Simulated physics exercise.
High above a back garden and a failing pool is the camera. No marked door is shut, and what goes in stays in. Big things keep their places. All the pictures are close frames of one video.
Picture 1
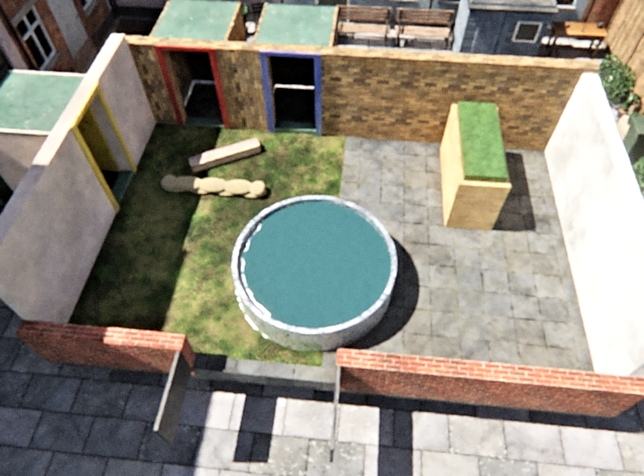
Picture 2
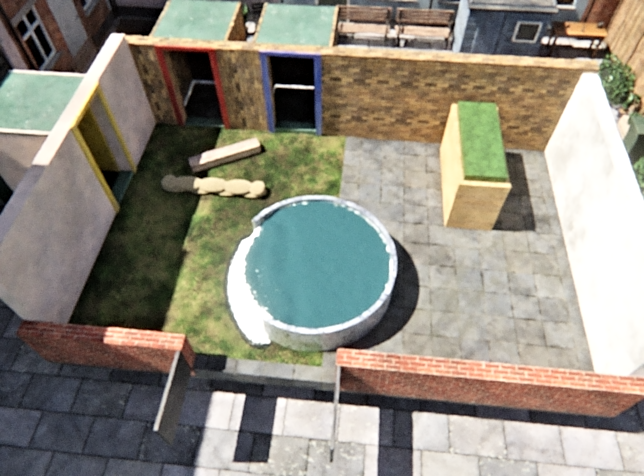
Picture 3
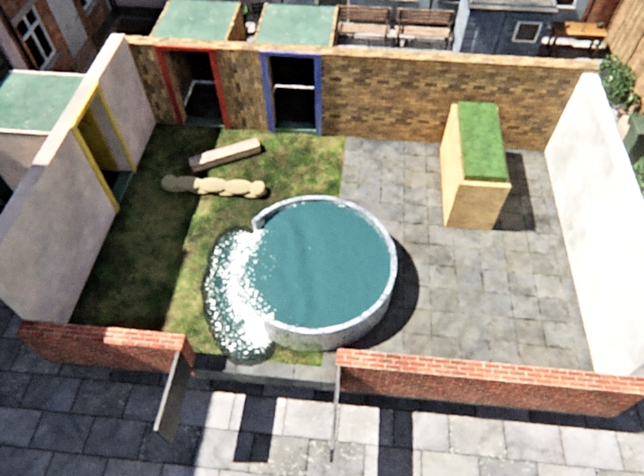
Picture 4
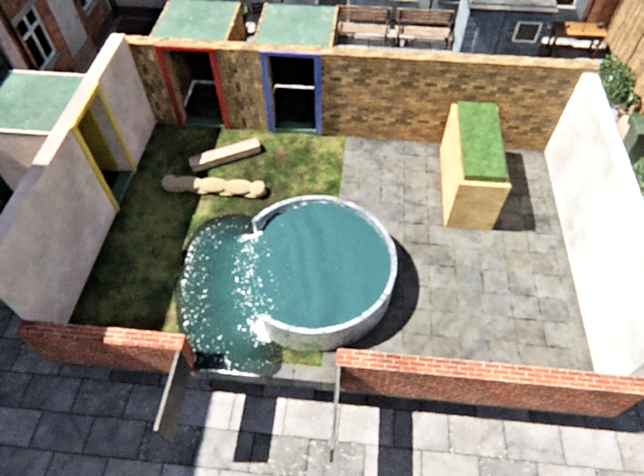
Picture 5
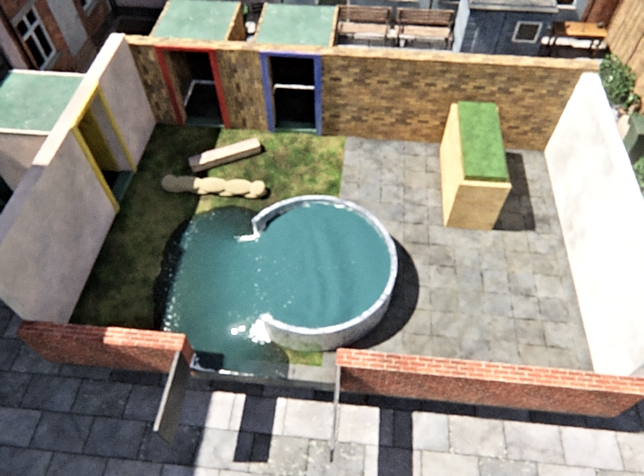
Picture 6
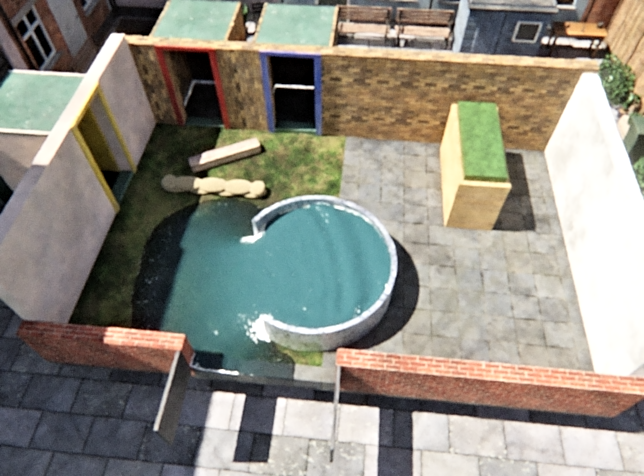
Round pool in a walled back garden splitting open on its left side, water pouring out and spreading leftward across the grass.
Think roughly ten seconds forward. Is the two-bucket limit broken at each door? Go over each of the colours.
Outcome: The blue door receives no more than two buckets. The yellow door receives more than two buckets. The red door receives more than two buckets.
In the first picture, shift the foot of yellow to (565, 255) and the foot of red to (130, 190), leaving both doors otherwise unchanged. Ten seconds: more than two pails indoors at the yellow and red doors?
I reckon the yellow door admits less while the red door admits more.
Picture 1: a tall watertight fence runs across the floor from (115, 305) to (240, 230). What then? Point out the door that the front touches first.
It is the yellow door.
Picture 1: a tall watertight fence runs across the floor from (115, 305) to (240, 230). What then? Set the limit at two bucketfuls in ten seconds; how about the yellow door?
Well, the yellow door misses the limit, I'd say.
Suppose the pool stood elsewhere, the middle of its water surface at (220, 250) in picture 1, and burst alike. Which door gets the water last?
Answer: The blue one.
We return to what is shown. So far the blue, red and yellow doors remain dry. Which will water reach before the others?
Answer: The door marked yellow.
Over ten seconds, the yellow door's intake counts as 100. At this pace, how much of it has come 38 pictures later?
It comes to around 90 percent of the ten-second total.
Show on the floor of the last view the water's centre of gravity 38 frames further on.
At about (227, 241).
A moment on, water covers 25 % of the floor; the blue door not reached, the yellow door not reached, the red door not reached.
Next, water covers 25 % of the floor; the blue door not reached, the yellow door wet at the sill, nothing in, the red door not reached.
Then, water covers 30 % of the floor; the blue door not reached, the yellow door over two buckets in, the red door not reached.
Later, water covers 55 % of the floor; the blue door wet at the sill, nothing in, the yellow door over two buckets in, the red door over two buckets in.
In the end, water covers 65 % of the floor; the blue door wet at the sill, nothing in, the yellow door over two buckets in, the red door far over two buckets in.
